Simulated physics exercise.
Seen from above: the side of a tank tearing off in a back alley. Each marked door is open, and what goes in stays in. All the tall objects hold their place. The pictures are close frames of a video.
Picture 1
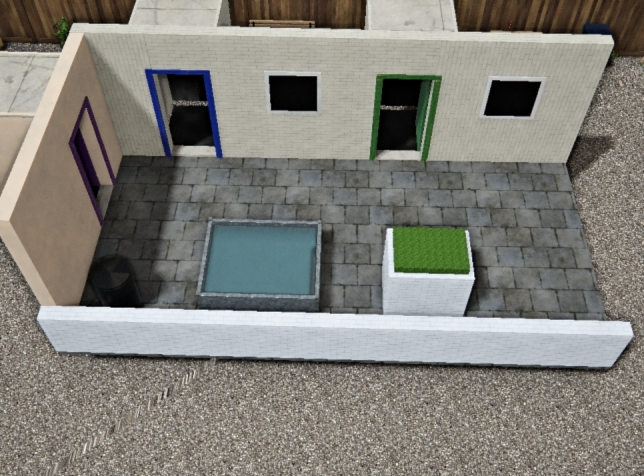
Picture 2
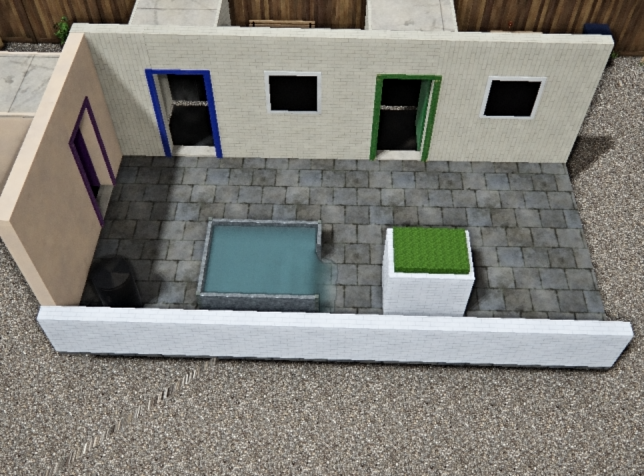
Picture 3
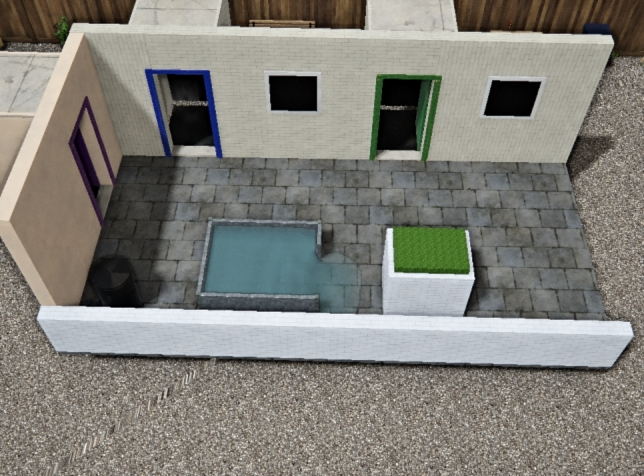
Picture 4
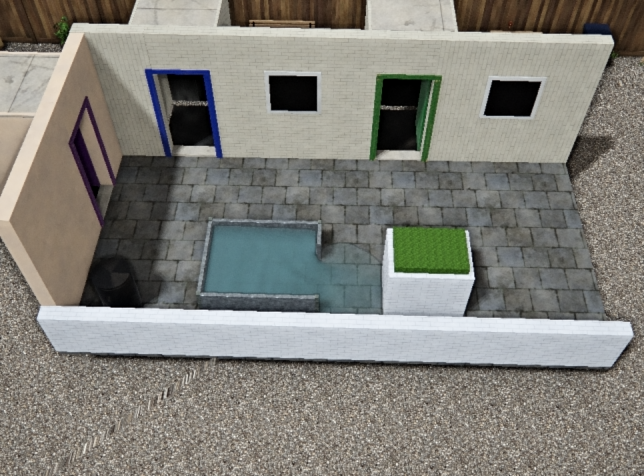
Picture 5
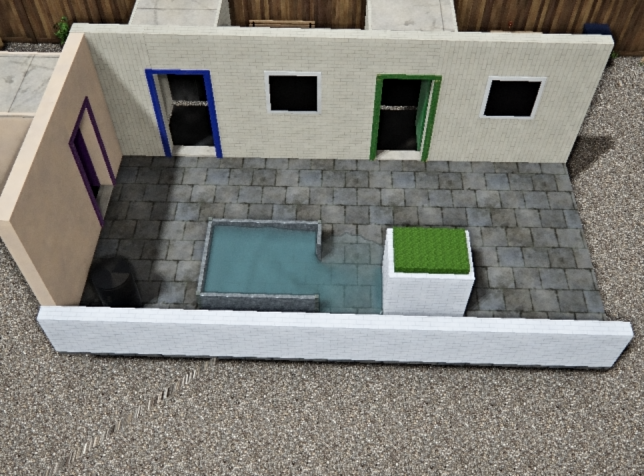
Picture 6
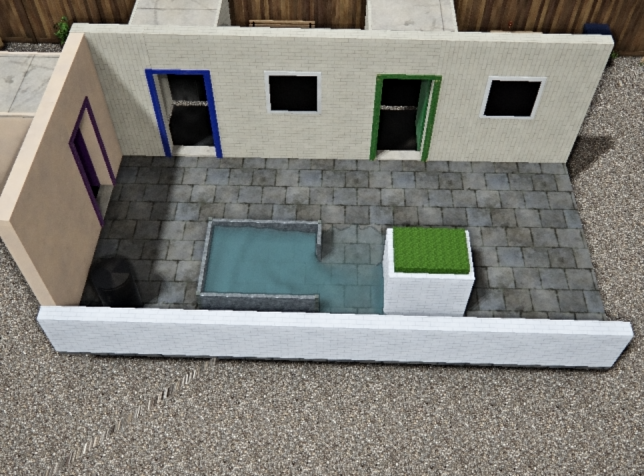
A walled courtyard with a blue door frame and a green one held a still tank of water, then its right side tore open and water spread across the paving to the white, green-topped block.
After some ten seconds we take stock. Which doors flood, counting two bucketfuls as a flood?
One by one: The blue door stays under that; the purple door stays under that; the green door takes more than that.
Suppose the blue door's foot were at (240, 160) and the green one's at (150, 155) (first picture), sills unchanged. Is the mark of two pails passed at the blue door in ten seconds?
In short: The blue door lets less in.
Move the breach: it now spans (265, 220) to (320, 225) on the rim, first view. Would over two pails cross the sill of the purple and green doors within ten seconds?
In short: Purple door is over; green door is over.
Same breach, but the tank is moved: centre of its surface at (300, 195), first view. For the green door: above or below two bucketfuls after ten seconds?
Green keeps below it.
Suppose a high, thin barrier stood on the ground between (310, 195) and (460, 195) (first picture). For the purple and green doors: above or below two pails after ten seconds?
In short: The purple one stays under; the green one keeps below it.
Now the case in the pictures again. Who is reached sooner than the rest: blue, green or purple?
That is the green one.
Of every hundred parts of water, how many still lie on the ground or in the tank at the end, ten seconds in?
Roughly 74 per cent.
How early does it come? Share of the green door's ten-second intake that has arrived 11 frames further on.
Near 0 in a hundred.
A moment on, water covers 15 % of the floor; the blue door not reached, the purple door not reached, the green door not reached.
Next, water covers 30 % of the floor; the blue door not reached, the purple door not reached, the green door not reached.
Then, water covers 50 % of the floor; the blue door not reached, the purple door not reached, the green door over two buckets in.
Later, water covers 70 % of the floor; the blue door wet at the sill, nothing in, the purple door wet at the sill, nothing in, the green door over two buckets in.
In the end, water covers 85 % of the floor; the blue door wet at the sill, nothing in, the purple door wet at the sill, nothing in, the green door over two buckets in.
